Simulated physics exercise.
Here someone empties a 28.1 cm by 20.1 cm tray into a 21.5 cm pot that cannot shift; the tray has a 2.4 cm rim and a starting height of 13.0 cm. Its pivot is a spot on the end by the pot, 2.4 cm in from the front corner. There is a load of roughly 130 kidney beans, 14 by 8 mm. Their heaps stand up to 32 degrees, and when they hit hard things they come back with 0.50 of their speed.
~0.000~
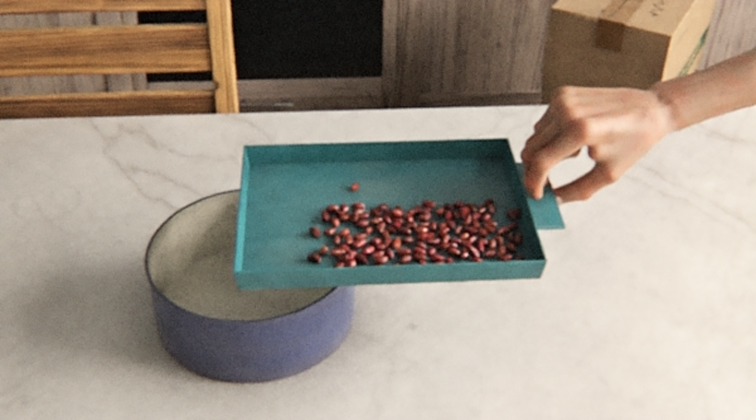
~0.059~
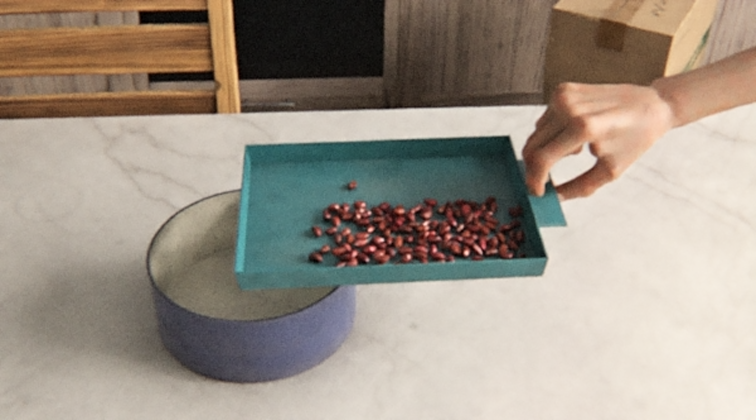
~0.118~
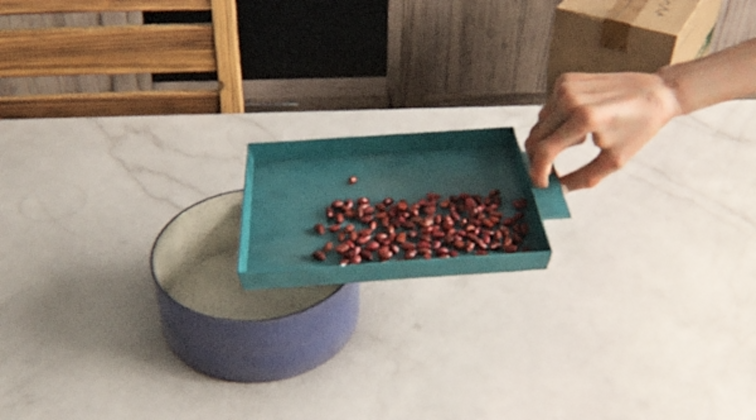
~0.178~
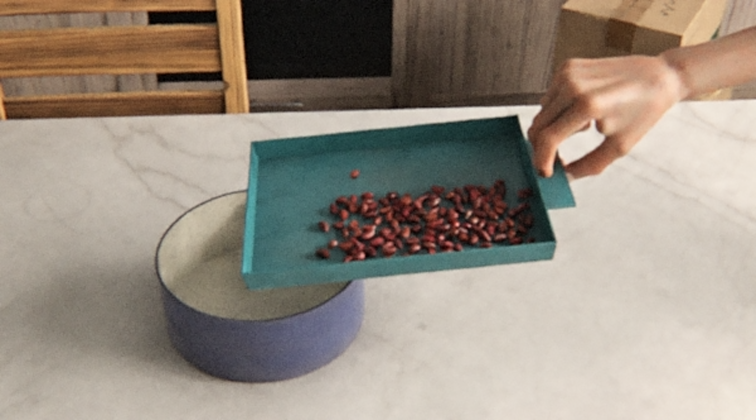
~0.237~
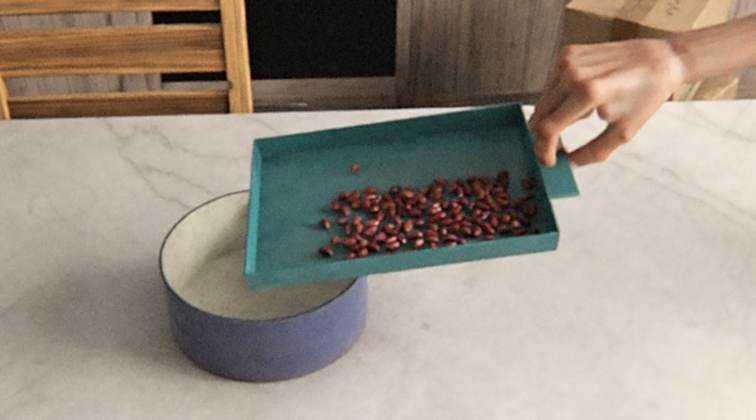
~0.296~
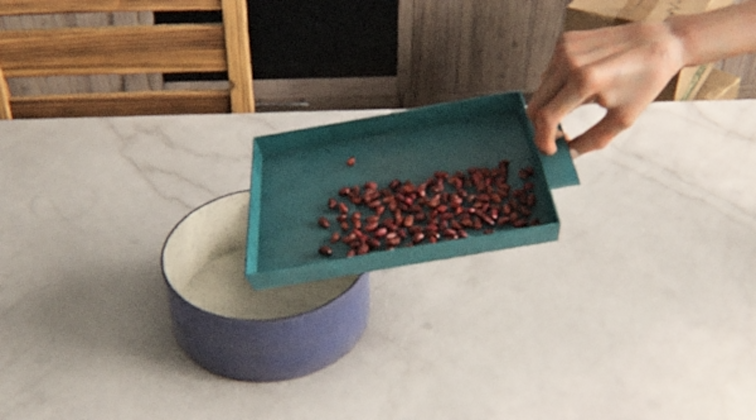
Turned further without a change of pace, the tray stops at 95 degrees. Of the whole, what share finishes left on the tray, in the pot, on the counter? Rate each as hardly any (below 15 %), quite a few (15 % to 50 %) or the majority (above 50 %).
I would put it this way: Tray: Hardly any, pot: Quite a few, counter: The majority.
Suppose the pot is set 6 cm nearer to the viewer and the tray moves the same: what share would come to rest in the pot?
Roughly 100 per cent.
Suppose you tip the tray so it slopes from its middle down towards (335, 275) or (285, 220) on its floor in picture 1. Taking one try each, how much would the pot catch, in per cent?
The share comes to about 0 in a hundred, then about 80 in a hundred.
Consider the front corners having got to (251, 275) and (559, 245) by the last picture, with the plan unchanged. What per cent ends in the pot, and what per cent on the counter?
Pot 0 % / counter 90 %.
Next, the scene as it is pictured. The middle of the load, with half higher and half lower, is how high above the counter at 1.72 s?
Roughly 16 centimetres, give or take.
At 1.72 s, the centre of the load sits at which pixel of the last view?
Expected load position: Near (249, 240).
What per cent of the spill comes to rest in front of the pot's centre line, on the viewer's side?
I'd put it at around 100 per cent.
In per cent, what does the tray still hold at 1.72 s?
Roughly 95 per cent.
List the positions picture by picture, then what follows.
In the first frame, tray tilt 0 degrees, front corners at (237, 270) and (543, 259); middle of the pieces at (421, 238); pot at (251, 249).
In the second frame, tray tilt 1 degrees, front corners at (239, 270) and (545, 257); middle of the pieces at (423, 236).
In the third frame, tray tilt 3 degrees, front corners at (241, 270) and (548, 250); middle of the pieces at (426, 232).
In the fourth frame, tray tilt 5 degrees, front corners at (245, 271) and (553, 240), lowest corner left front; middle of the pieces at (430, 218).
In the fifth frame, tray tilt 8 degrees, front corners at (248, 272) and (556, 231), lowest corner left front; middle of the pieces at (433, 211).
In the sixth frame, tray tilt 11 degrees, front corners at (248, 272) and (556, 221), lowest corner left front; middle of the pieces at (434, 205); pot at (266, 248). The tray's pace is about 45 degrees a second.
After 1.15 s, tilt 50 degrees; the tray holds 100 %, the pot 0 %.
After 1.72 s, tilt 76 degrees; the tray holds 95 %, the pot 0 %.
Then, at 2.34 s, tilt 95 degrees; the tray holds 15 %, the pot 30 %.
In the end, at 3.5 s, tray 5 %, pot 35 %, counter 60 %.
